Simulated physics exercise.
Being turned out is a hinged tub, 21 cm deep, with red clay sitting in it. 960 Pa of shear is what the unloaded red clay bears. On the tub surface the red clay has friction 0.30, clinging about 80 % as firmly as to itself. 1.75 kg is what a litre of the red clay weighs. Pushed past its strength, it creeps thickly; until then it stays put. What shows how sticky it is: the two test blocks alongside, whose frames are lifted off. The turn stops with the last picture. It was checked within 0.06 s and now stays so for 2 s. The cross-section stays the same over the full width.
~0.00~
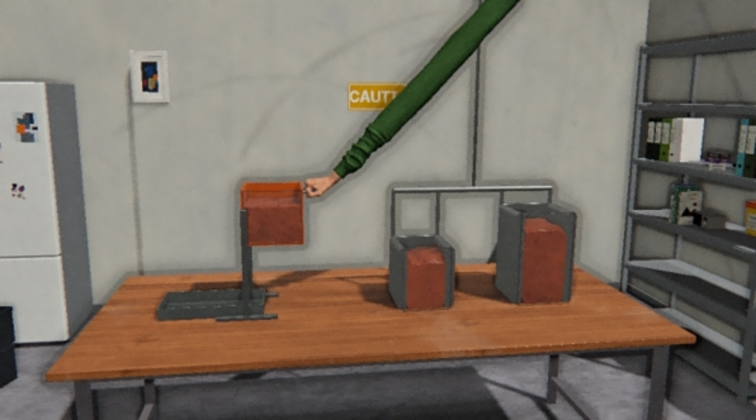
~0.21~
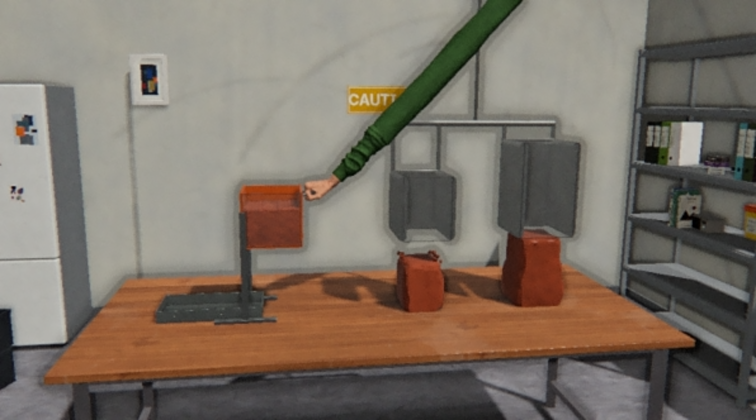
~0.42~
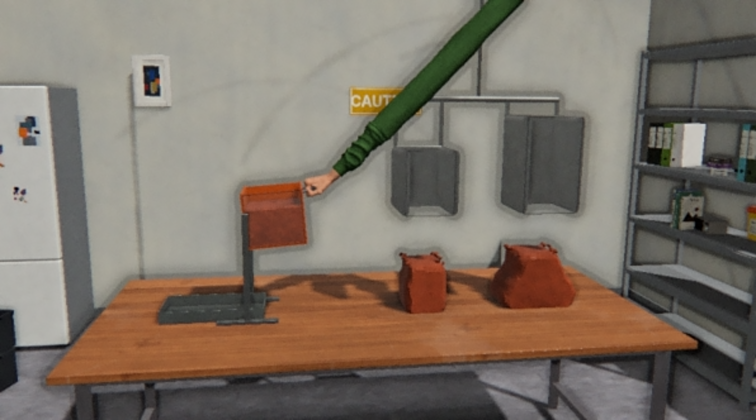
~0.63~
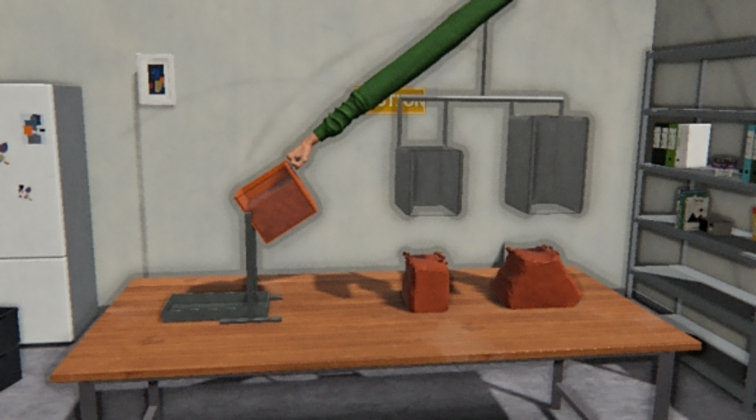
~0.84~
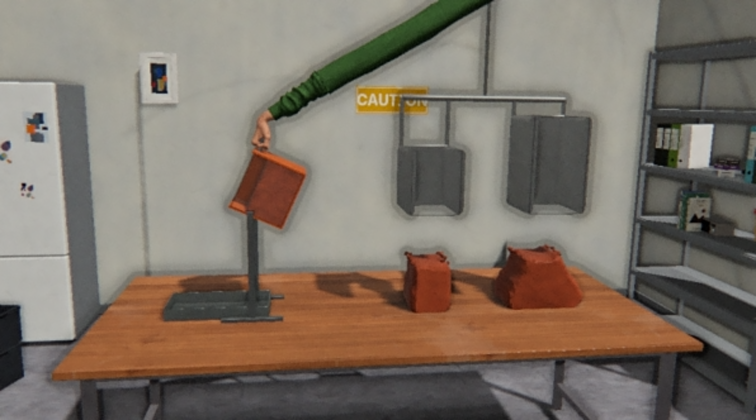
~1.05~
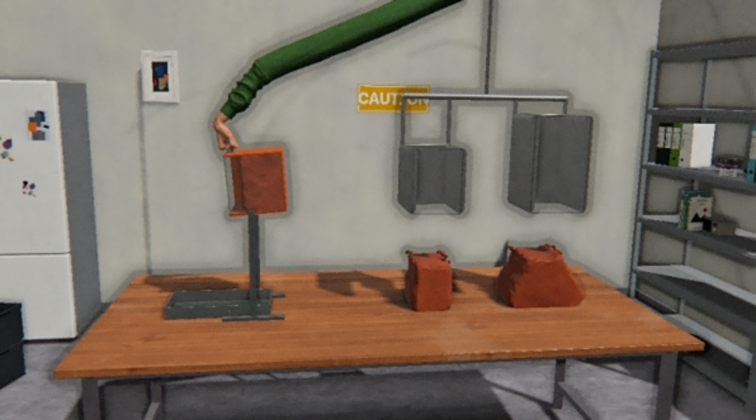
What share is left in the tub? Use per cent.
About 49 %.
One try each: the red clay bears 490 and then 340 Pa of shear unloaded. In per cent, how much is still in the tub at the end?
Result: 50 % for the first case, 50 % for the second.
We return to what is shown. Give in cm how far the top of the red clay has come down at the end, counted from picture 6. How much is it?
Roughly 10 cm.
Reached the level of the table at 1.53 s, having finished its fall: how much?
At that moment, near 0 % is down.
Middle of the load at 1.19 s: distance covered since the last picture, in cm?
Looks like around 1 cm to me.
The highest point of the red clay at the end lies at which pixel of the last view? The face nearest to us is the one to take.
I'd point to somewhere around (265, 181).
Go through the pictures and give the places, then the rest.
In the first picture, handle-side rim at (301, 190), tilt 0 degrees; crest of the red clay at (258, 207); block heights 21 cm, 33 cm (left to right).
In the second picture, handle-side rim at (300, 193), tilt 0 degrees; crest of the red clay at (258, 210); block heights 21 cm, 30 cm (left to right).
In the third picture, handle-side rim at (300, 190), tilt 5 degrees; crest of the red clay at (298, 206); block heights 21 cm, 24 cm (left to right).
In the fourth picture, handle-side rim at (285, 166), tilt 32 degrees; crest of the red clay at (291, 182); block heights 21 cm, 23 cm (left to right).
In the fifth picture, handle-side rim at (253, 153), tilt 66 degrees; crest of the red clay at (270, 162); block heights 21 cm, 23 cm (left to right).
In the sixth picture, handle-side rim at (224, 158), tilt 94 degrees; crest of the red clay at (275, 155); block heights 21 cm, 23 cm (left to right).
After 1.19 s, the tub is at 94 degrees and holds 100 %.
After 1.36 s, the tub is at 94 degrees and holds 100 %.
After 1.53 s, the tub is at 94 degrees and holds 100 %.
After 1.70 s, the tub is at 94 degrees and holds 96 %.
After 3.05 s, the tub is at 94 degrees and holds 49 %.
